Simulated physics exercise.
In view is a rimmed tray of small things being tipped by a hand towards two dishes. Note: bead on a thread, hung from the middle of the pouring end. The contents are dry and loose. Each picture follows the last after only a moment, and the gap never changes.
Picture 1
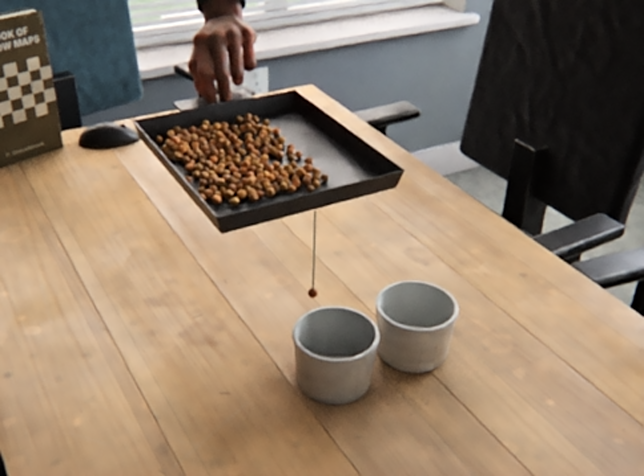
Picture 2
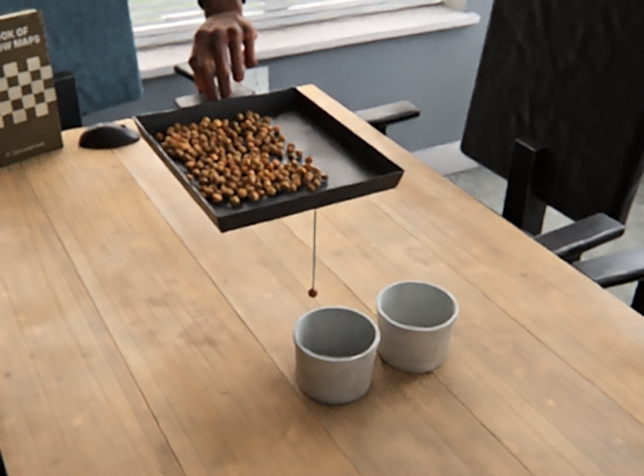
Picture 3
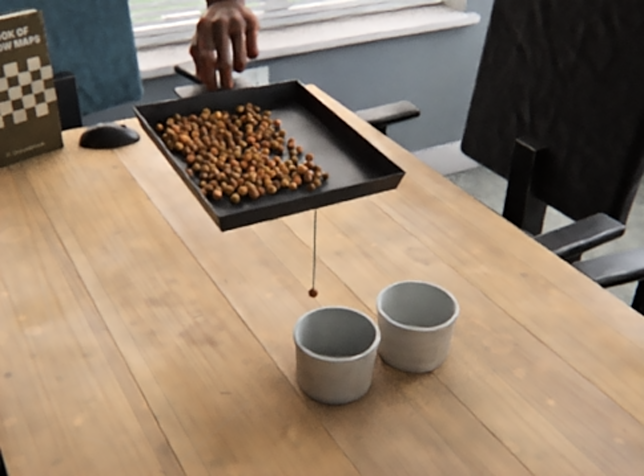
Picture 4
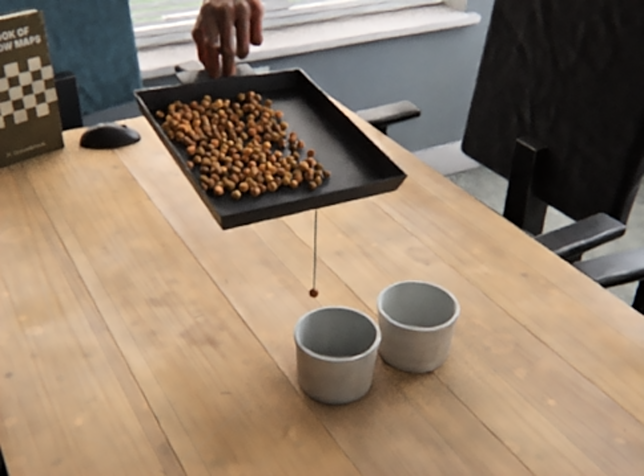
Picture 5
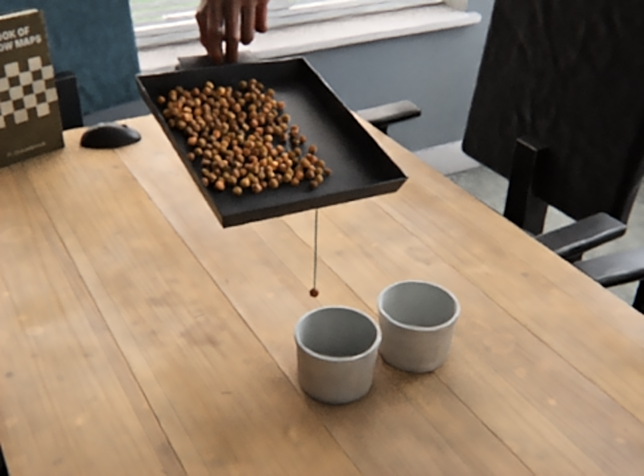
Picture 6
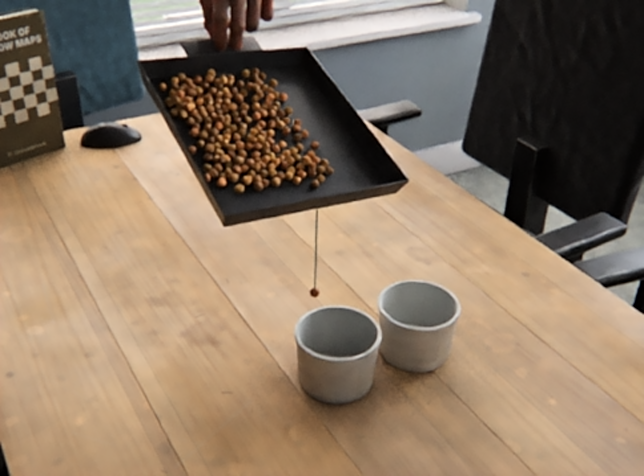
Black tray of roasted chickpeas tilting gradually as a hand raises its far end above two pale grey cups on a wooden table.
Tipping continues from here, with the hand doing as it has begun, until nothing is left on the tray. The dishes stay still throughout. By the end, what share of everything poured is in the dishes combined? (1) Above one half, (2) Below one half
1.
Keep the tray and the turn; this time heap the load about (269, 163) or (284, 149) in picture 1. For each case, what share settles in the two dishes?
It would be 70 in a hundred, and then 80 in a hundred.
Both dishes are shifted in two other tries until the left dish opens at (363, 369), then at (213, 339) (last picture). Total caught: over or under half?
Result, first setup: The minor share; second setup: The minor share.
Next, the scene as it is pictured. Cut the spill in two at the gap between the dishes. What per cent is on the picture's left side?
50 in a hundred, roughly.
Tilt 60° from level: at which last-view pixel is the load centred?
Load centre: Approx. (328, 177).
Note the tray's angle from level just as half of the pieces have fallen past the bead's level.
Reading: Some 110°.
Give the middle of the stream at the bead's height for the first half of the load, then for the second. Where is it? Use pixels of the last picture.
Around (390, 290) at first; around (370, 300) after that.
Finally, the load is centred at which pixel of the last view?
Close to (398, 350) in the last view.
Soon after the last picture, tray tipped steeply; nearly all on the tray; a stray few in the air.
A little later, tray tipped right over; nearly all on the tray; a stray few in the left dish; a small part in the right dish; a stray few outside both; a stray few in the air.
Later still, tray tipped past a quarter turn; about a quarter in the left dish; about half in the right dish; about a quarter outside both.
At rest, tray tipped past a quarter turn; about a quarter in the left dish; about half in the right dish; about a quarter outside both.
